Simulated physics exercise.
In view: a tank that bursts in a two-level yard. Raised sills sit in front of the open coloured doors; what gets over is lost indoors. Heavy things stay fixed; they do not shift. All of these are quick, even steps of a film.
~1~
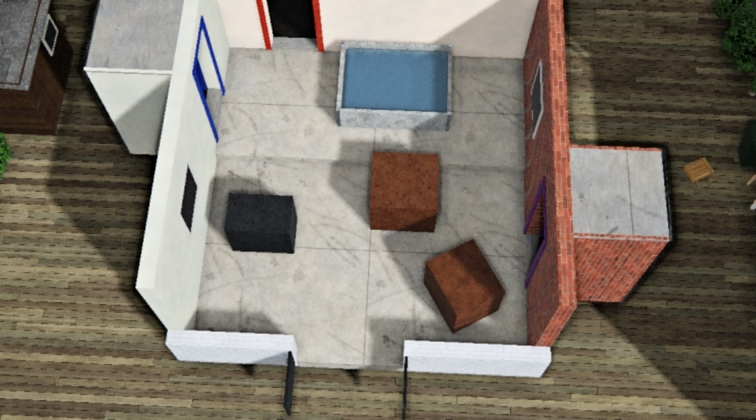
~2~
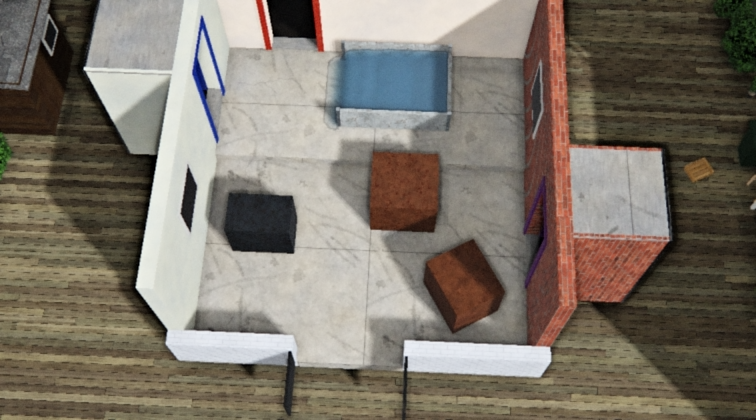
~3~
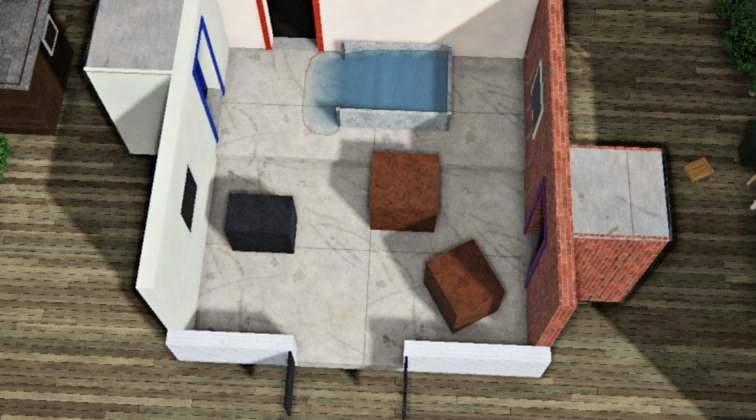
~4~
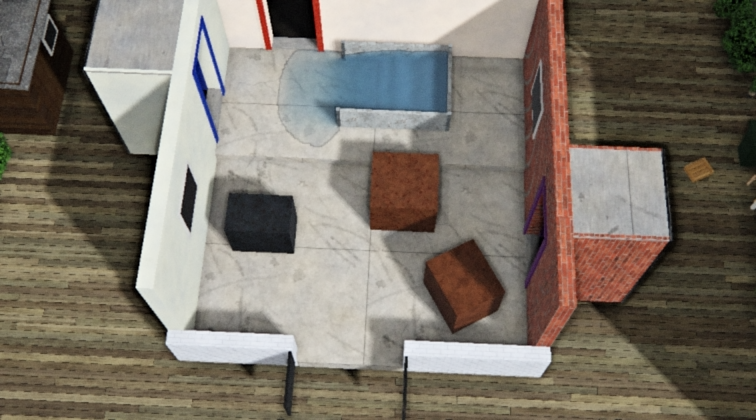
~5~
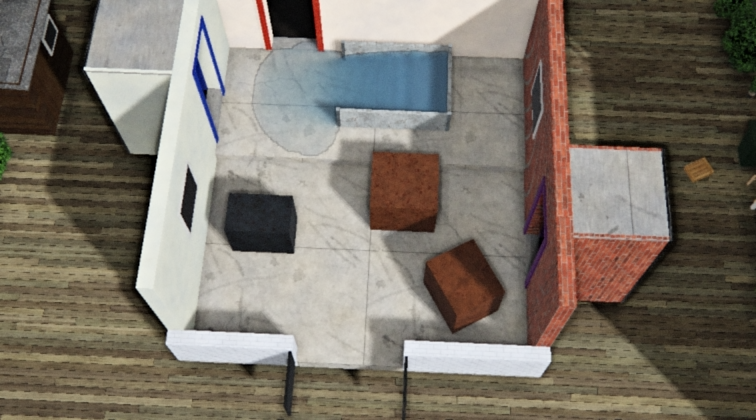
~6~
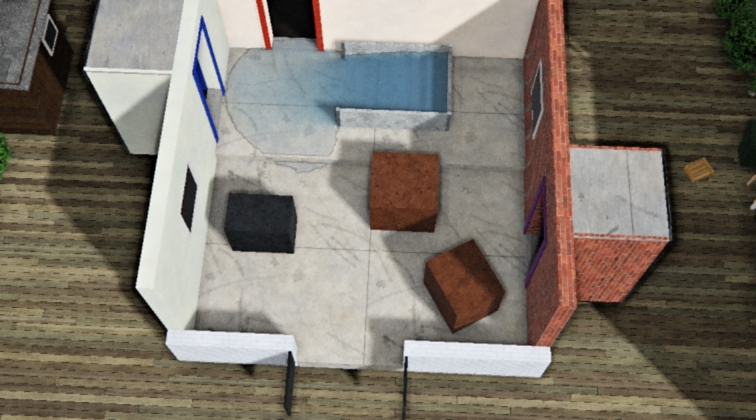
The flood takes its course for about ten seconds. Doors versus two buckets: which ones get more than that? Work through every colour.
At the end, the red door will let through over two buckets, the blue door will let through no more than two buckets, the purple door will let through no more than two buckets.
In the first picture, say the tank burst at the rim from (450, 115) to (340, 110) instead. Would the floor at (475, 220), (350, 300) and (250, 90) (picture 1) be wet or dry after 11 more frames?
So that's waterlogged for the first, waterlogged for the second and left bare for the third.
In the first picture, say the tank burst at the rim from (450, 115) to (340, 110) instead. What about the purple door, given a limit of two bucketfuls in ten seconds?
Well, the purple door simply overshoots.
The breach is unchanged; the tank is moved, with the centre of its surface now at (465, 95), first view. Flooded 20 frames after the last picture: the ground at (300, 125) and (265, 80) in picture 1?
The first spot is swamped and the second is swamped.
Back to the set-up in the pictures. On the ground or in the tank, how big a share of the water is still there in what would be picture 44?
I'd put it near 90 %.
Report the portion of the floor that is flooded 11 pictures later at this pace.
About 25 percent.
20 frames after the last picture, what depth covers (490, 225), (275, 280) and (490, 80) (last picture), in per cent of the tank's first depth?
I'd say around 0 per cent, then 0 per cent, then 0 per cent.
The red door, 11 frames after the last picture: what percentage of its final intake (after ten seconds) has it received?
Estimate: Some 20 per cent.
A moment on, water covers 20 % of the floor; the red door under two buckets in, the blue door wet at the sill, nothing in, the purple door not reached.
Next, water covers 25 % of the floor; the red door over two buckets in, the blue door wet at the sill, nothing in, the purple door not reached.
Then, water covers 35 % of the floor; the red door over two buckets in, the blue door wet at the sill, nothing in, the purple door not reached.
Later, water covers 65 % of the floor; the red door far over two buckets in, the blue door wet at the sill, nothing in, the purple door not reached.
In the end, water covers 80 % of the floor; the red door far over two buckets in, the blue door wet at the sill, nothing in, the purple door wet at the sill, nothing in.
